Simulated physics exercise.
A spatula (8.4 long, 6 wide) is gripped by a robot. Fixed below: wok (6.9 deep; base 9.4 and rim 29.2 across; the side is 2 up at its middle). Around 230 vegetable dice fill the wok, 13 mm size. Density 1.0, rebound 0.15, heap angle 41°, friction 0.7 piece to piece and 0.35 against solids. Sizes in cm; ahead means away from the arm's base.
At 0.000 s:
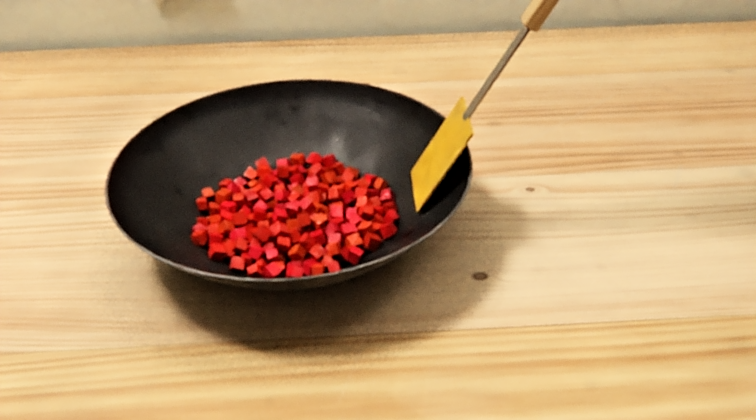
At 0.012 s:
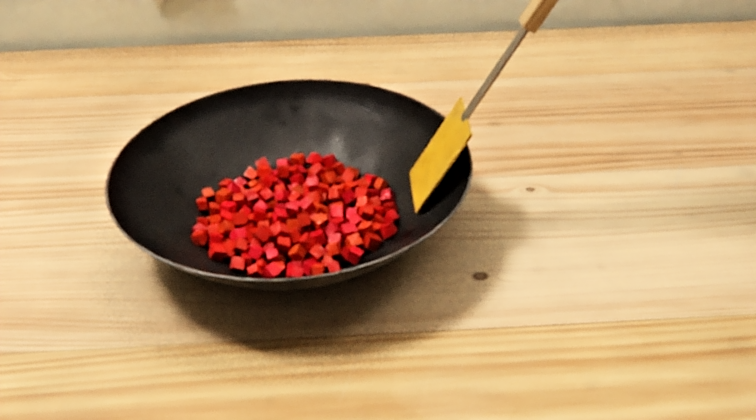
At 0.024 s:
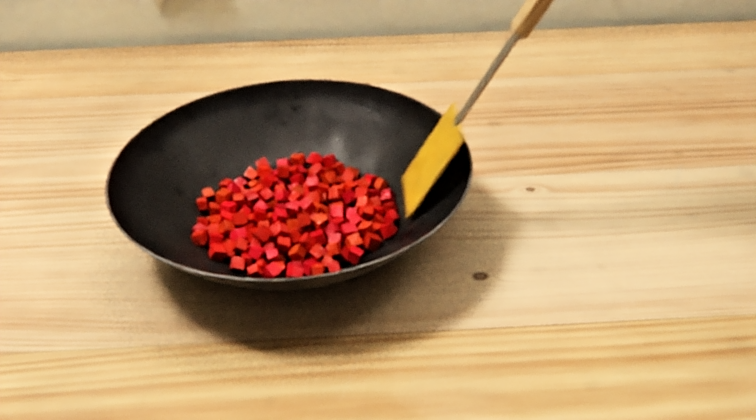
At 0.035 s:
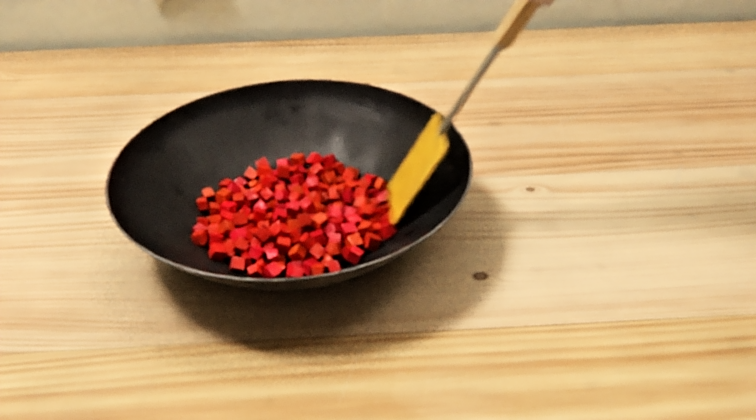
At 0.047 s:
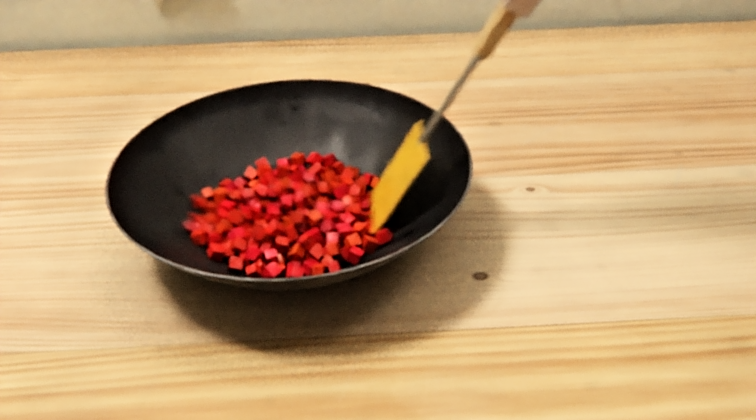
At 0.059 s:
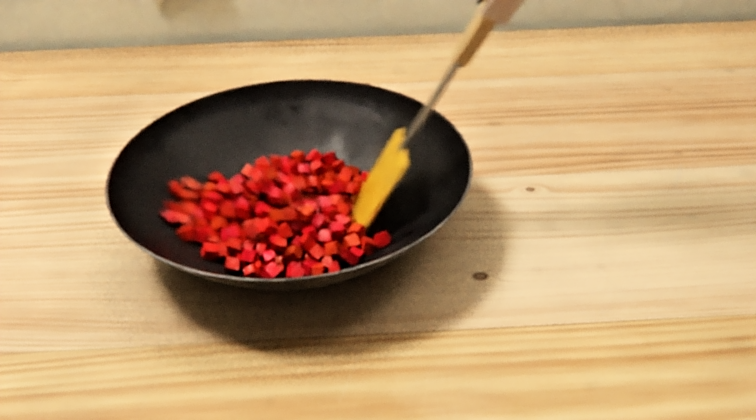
On a pale wooden surface, a yellow spatula with a wooden handle moves down and left into a black wok of small red cubes, pushing the pile a little toward the left side of the wok.
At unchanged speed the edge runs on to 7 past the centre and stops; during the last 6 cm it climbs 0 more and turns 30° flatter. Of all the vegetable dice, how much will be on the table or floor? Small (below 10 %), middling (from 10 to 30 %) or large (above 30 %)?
A middling share, from 10 to 30 %, ends on the table or floor.
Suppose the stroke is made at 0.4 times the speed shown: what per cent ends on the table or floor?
Some 5 per cent.
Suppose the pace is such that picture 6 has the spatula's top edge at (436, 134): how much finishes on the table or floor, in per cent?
About 5 per cent.
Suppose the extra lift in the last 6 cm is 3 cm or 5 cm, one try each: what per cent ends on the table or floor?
Some 10 and 15 per cent.
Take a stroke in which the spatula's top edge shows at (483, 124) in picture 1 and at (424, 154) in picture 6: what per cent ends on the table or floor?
Some 15 per cent.
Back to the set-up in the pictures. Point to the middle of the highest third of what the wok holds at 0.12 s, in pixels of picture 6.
At about (185, 187).
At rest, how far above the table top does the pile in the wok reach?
About 7.0 cm.
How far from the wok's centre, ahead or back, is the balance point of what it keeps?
About 5.0 cm ahead.
After 0.09 s, sloping 60°, highest piece 7 above the table; 227 in the wok.
After 0.12 s, sloping 52°, highest piece 10 above the table; 220 in the wok, 7 on the blade or in flight.
After 0.33 s, sloping 30°, highest piece 10 above the table; 186 in the wok, 31 on the table or floor, 10 on the blade or in flight.
After 1.38 s, sloping 30°, highest piece 8 above the table; 186 in the wok, 41 on the table or floor.
In the end, 186 in the wok, 41 on the table or floor. That is 18 % on the table or floor.
